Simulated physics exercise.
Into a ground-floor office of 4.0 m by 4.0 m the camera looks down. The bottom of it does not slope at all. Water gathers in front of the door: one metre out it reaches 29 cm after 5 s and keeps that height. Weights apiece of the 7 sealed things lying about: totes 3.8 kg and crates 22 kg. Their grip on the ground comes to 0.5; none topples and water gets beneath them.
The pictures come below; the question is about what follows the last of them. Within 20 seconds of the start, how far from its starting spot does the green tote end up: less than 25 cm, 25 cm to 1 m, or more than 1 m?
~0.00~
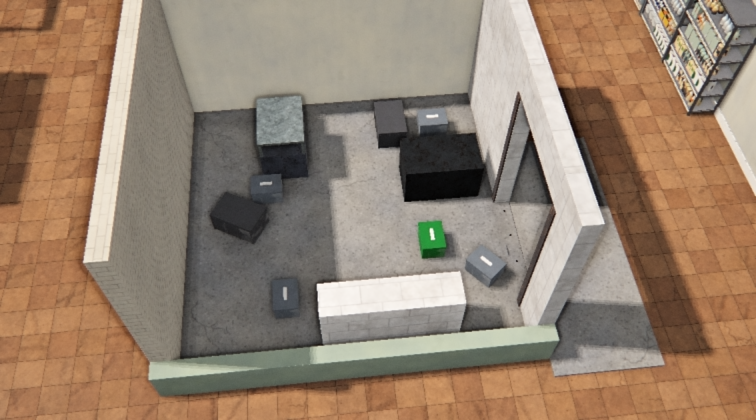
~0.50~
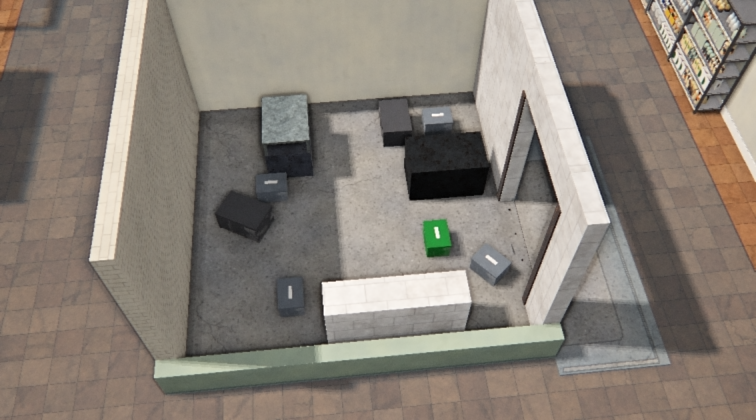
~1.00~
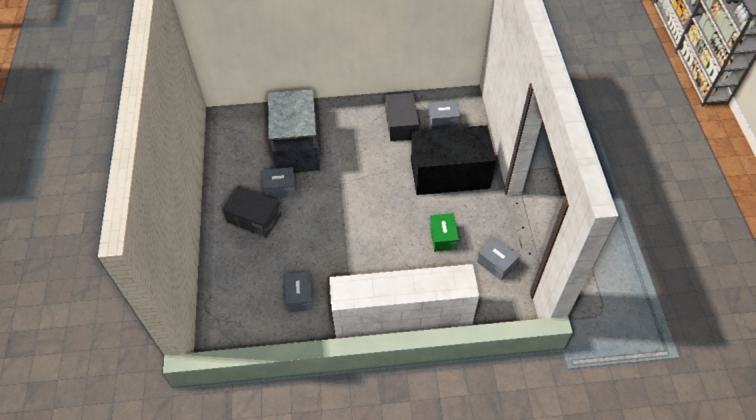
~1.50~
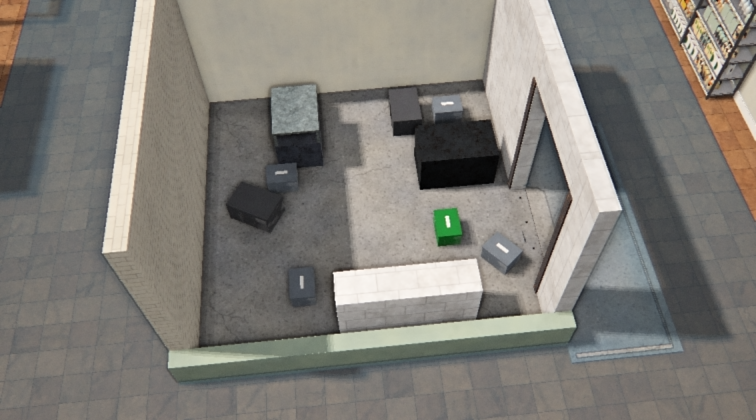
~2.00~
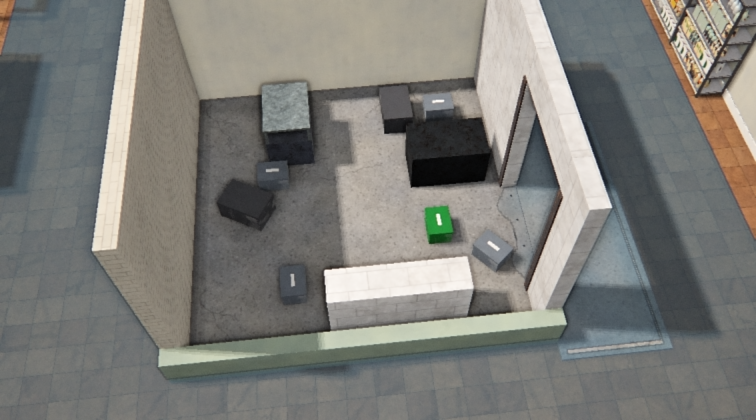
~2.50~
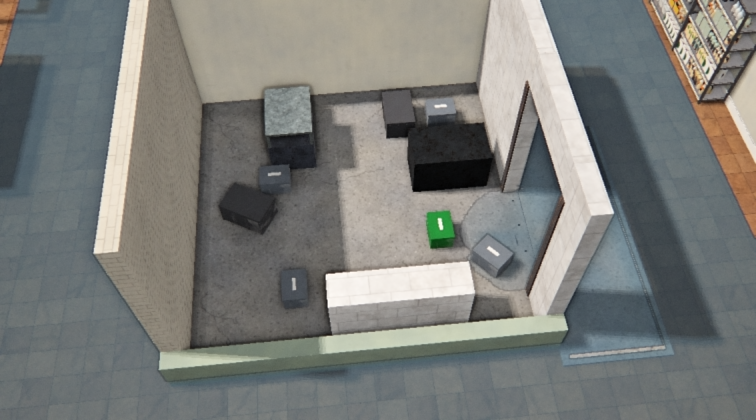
I reckon it goes over a metre.
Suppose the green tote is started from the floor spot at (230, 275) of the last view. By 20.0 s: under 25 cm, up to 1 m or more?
It is nudged along.
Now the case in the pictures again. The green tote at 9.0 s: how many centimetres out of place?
It is about 350 cm out of place by then.
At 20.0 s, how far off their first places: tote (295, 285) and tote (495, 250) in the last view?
100 cm, 250 cm.
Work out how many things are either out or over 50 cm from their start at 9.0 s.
5 of them.
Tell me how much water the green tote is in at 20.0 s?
30 cm, roughly.
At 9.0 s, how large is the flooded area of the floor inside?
Around 14 m2 of it.
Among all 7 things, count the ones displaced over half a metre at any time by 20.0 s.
Result: 7.
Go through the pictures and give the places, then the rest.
The green tote at (432, 235) rests on the ground; 0.0 m2 under water; 0 of 7 have shifted, in the first frame.
The green tote at (437, 233) rests on the ground; water covers 0.0 m2; 0 of 7 have shifted, in the second frame.
The green tote at (444, 227), on the bottom; water covers 0.0 m2; 0 of 7 have shifted, in the third frame.
The green tote at (448, 222) rests on the ground; 0.0 m2 under water; 0 of 7 have shifted, in the fourth frame.
The green tote at (439, 220) rests on the ground; 0.1 m2 under water; 0 of 7 have shifted, in the fifth frame.
The green tote at (441, 225) rests on the ground; water covers 0.6 m2; 0 of 7 have shifted, in the sixth frame.
After 4.0 s the green tote is near (354, 232), 1.1 m from its start, aground; 1 afloat.
After 9.0 s the green tote is near (221, 91), 3.6 m from its start, afloat; 5 afloat.
After 16.0 s the green tote is near (331, 133), 1.9 m from its start, afloat; 7 afloat.
After 20.0 s the green tote is near (354, 109), 2.0 m from its start, afloat; 7 afloat.
